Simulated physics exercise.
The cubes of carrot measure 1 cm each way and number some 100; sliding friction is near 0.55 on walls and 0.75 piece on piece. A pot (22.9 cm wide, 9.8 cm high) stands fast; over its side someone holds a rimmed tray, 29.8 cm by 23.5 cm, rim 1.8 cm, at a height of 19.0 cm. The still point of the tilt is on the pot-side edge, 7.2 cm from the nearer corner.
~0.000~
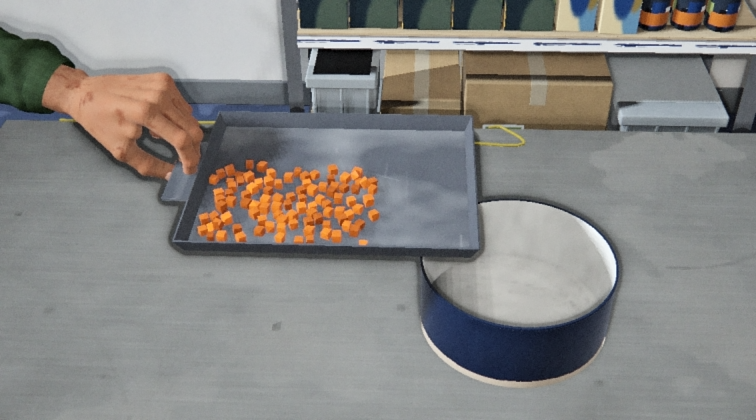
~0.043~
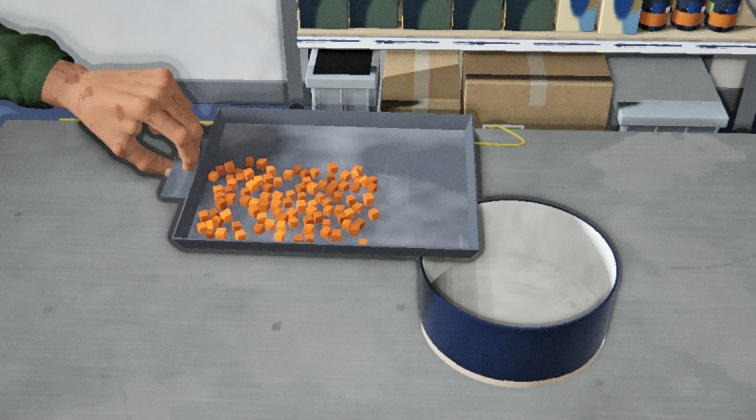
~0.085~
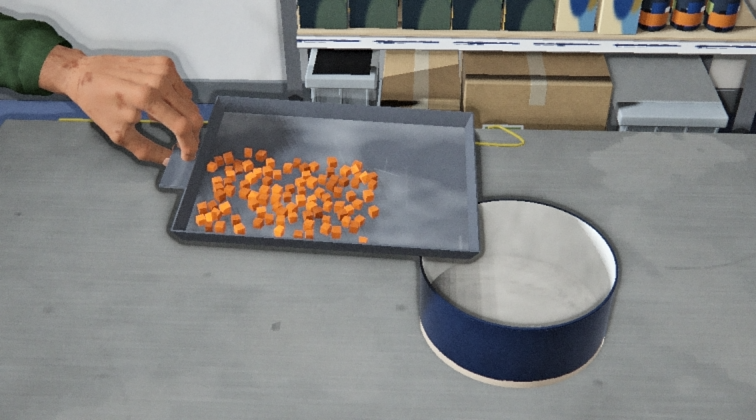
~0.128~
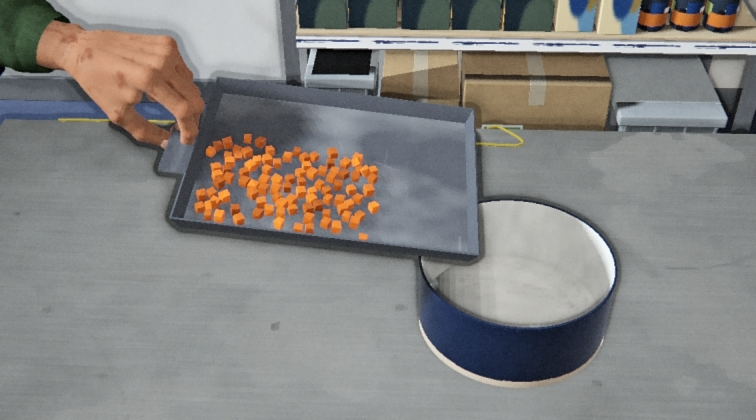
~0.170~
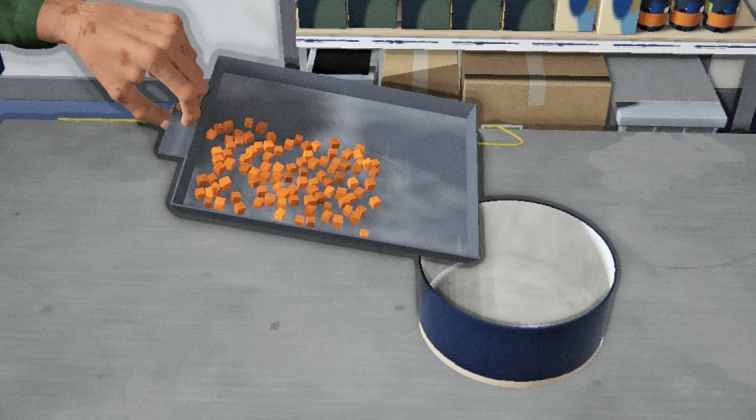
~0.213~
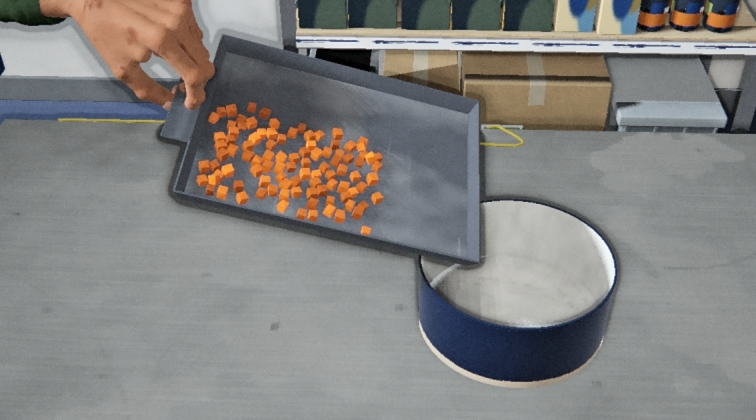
Rimmed grey tray of orange carrot cubes tilting as a hand raises its left end beside a dark blue round pot.
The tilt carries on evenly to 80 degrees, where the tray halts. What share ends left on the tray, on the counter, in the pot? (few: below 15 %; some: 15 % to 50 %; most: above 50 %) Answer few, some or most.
Left on the tray: Few; on the counter: Most; in the pot: Some.
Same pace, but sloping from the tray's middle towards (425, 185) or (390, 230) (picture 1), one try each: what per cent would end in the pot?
Some 95 and 15 per cent.
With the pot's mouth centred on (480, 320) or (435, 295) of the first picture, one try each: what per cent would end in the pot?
About 100 and 70 per cent.
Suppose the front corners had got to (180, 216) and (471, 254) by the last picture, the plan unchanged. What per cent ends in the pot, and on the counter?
Pot 15, counter 85.
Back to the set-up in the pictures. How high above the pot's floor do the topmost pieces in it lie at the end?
Roughly 1.5 cm.
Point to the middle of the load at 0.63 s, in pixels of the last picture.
At about (431, 225).
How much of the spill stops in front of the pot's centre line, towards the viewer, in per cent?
About 100 per cent.
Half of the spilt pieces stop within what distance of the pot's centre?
About 22 cm.
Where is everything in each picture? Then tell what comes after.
The first frame shows tray tilt 0 degrees, front corners at (182, 236) and (472, 243); middle of the pieces at (288, 205); pot at (518, 258).
The second frame shows tray tilt 1 degrees, front corners at (182, 234) and (472, 244); middle of the pieces at (288, 203).
The third frame shows tray tilt 4 degrees, front corners at (181, 226) and (472, 246), lowest corner right front; middle of the pieces at (287, 197).
The fourth frame shows tray tilt 8 degrees, front corners at (180, 213) and (472, 248), lowest corner right front; middle of the pieces at (287, 188).
The fifth frame shows tray tilt 14 degrees, front corners at (181, 200) and (472, 251), lowest corner right front; middle of the pieces at (288, 177).
The sixth frame shows tray tilt 19 degrees, front corners at (183, 187) and (473, 255), lowest corner right front; middle of the pieces at (291, 167); pot at (517, 258). The tray's pace is about 125 degrees a second.
Then, at 0.46 s, tilt 50 degrees; the tray holds 100 %, the pot 0 %.
After 0.63 s, tilt 71 degrees; the tray holds 95 %, the pot 0 %.
After 0.92 s, tilt 80 degrees; the tray holds 0 %, the pot 25 %.
At rest (2.1 s), tray 0 %, counter 75 %, pot 25 %.
